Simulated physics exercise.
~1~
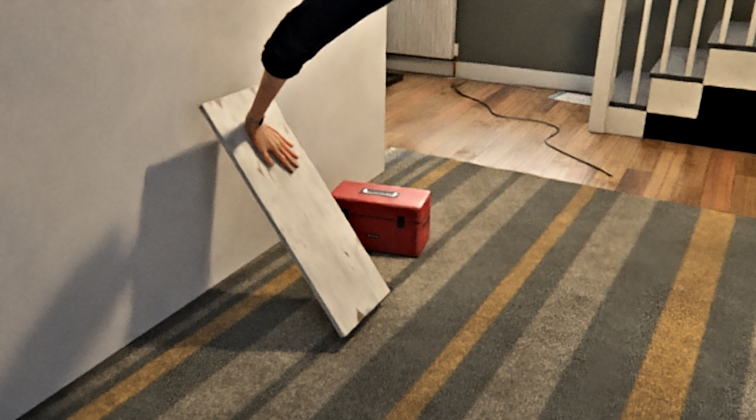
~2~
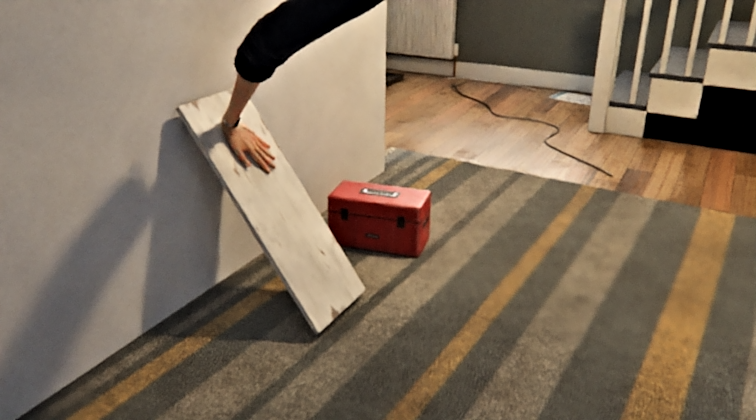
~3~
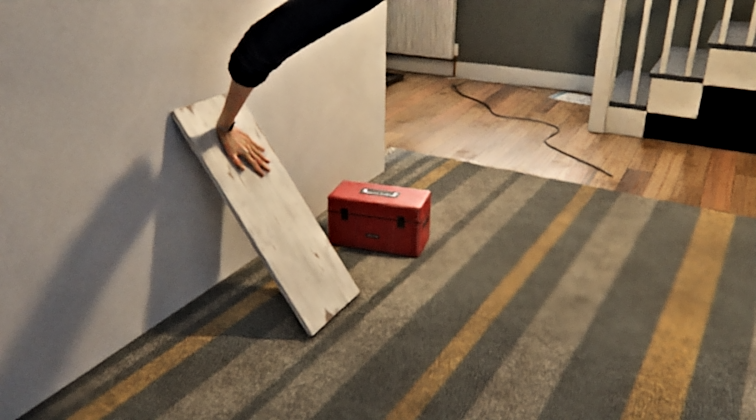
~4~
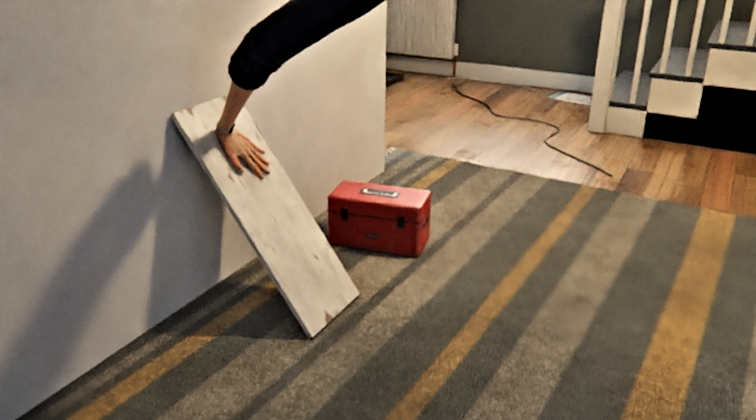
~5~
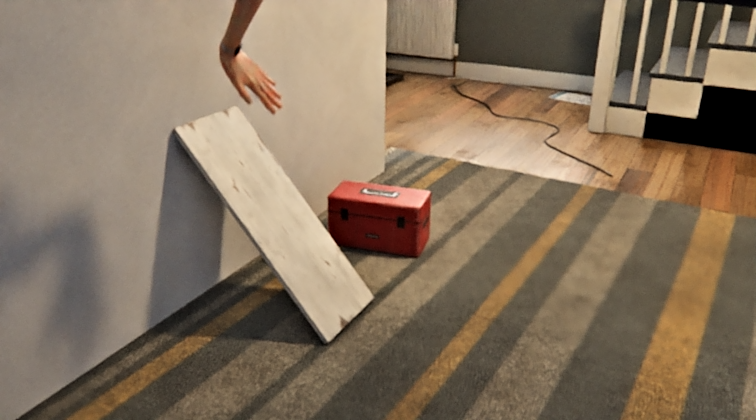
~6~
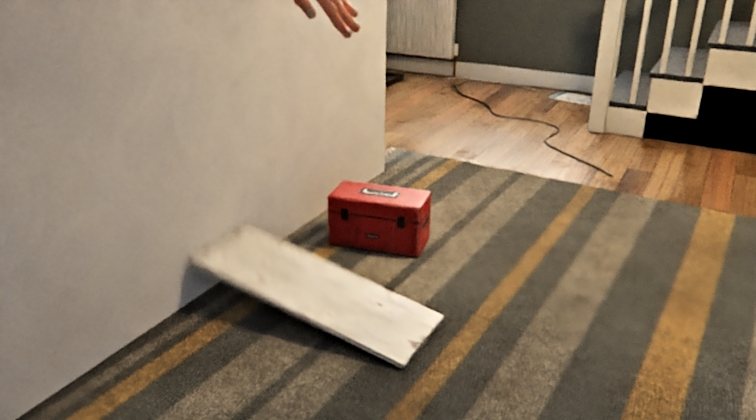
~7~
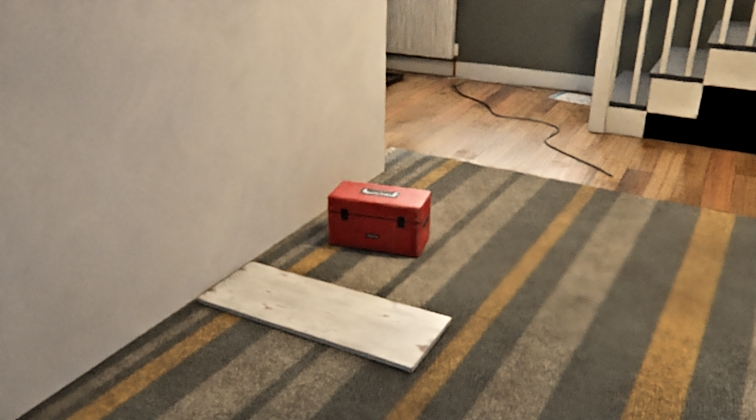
A white board propped against the wall by a hand slides down flat once released.
